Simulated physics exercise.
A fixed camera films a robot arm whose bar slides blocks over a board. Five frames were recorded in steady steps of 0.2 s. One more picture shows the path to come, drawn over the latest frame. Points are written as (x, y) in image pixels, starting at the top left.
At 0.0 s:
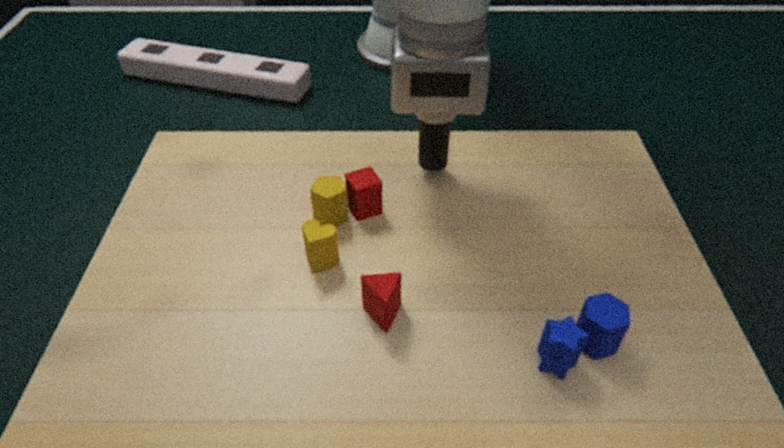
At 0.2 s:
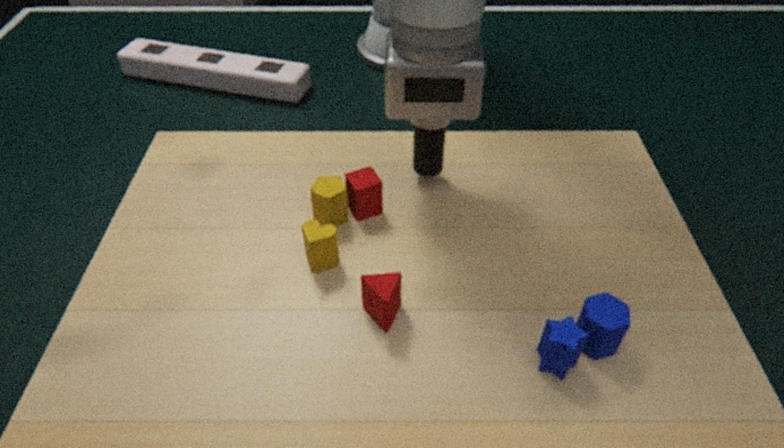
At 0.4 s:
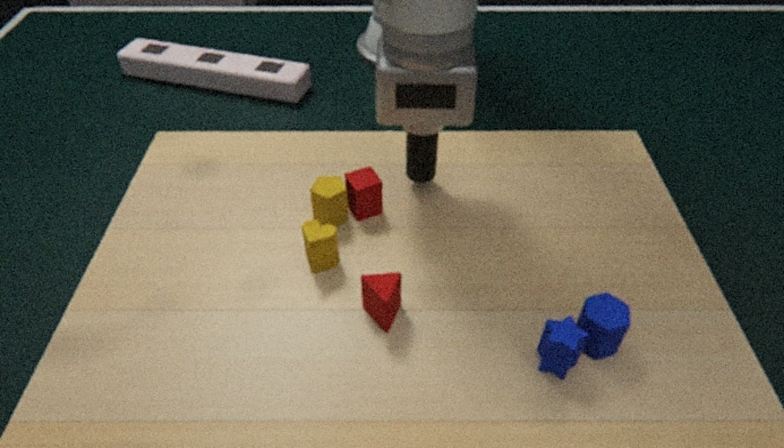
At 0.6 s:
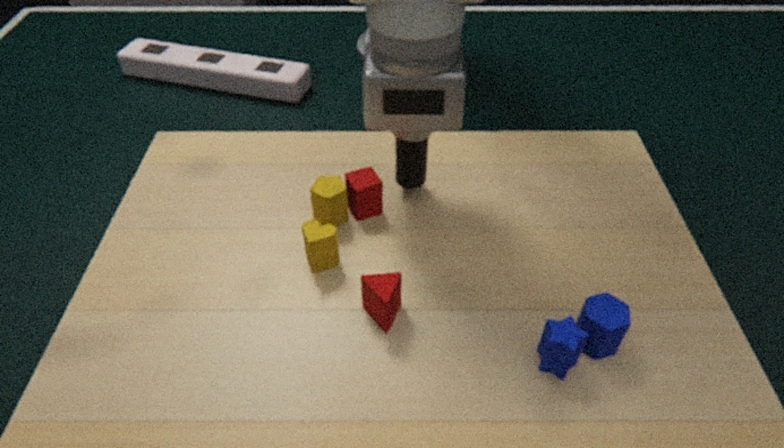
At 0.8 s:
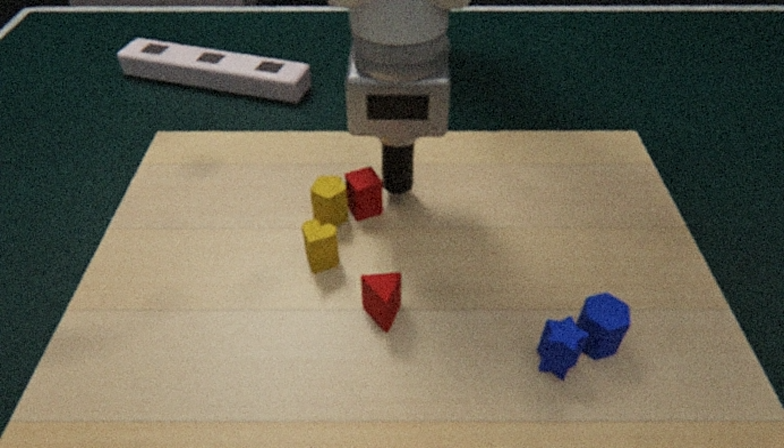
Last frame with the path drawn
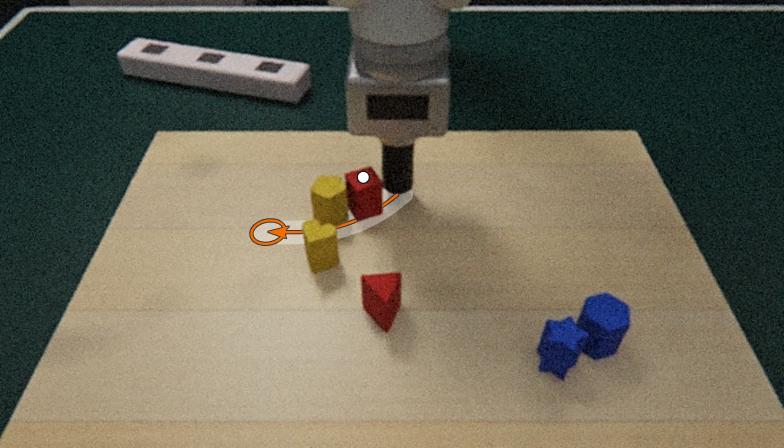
A robotic arm with a dark bar at its lower end starts behind the blocks on a light wooden board, then glides slowly left and slightly toward the viewer. It ends just right of the red four-sided block, while the yellow, red and blue blocks all stay still.
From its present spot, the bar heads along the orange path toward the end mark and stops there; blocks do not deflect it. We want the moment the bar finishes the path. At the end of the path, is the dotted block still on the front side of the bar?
That would be a yes.
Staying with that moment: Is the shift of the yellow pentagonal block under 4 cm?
No - that is not the case.
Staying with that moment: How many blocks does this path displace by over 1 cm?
Count: 2.
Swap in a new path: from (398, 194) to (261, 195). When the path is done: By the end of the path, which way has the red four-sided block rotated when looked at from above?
It rotates counterclockwise.
Drawn move, from (398, 194) via (364, 217) and (318, 231), ending at (268, 232); the dot is on the red four-sided block.
On the path given first. One third of the way, bar at (362, 207); yellow pentagonal block at (297, 193), turned 15° clockwise; red four-sided block at (329, 193), turned 20° clockwise.
Two thirds of the way, bar at (316, 220); yellow pentagonal block at (248, 200), turned 25° clockwise; red four-sided block at (278, 204), turned 30° clockwise.
At the end, bar at (266, 222); yellow heart-shaped block still; yellow pentagonal block at (194, 207), turned 15° clockwise; red four-sided block at (227, 207), turned 20° clockwise.
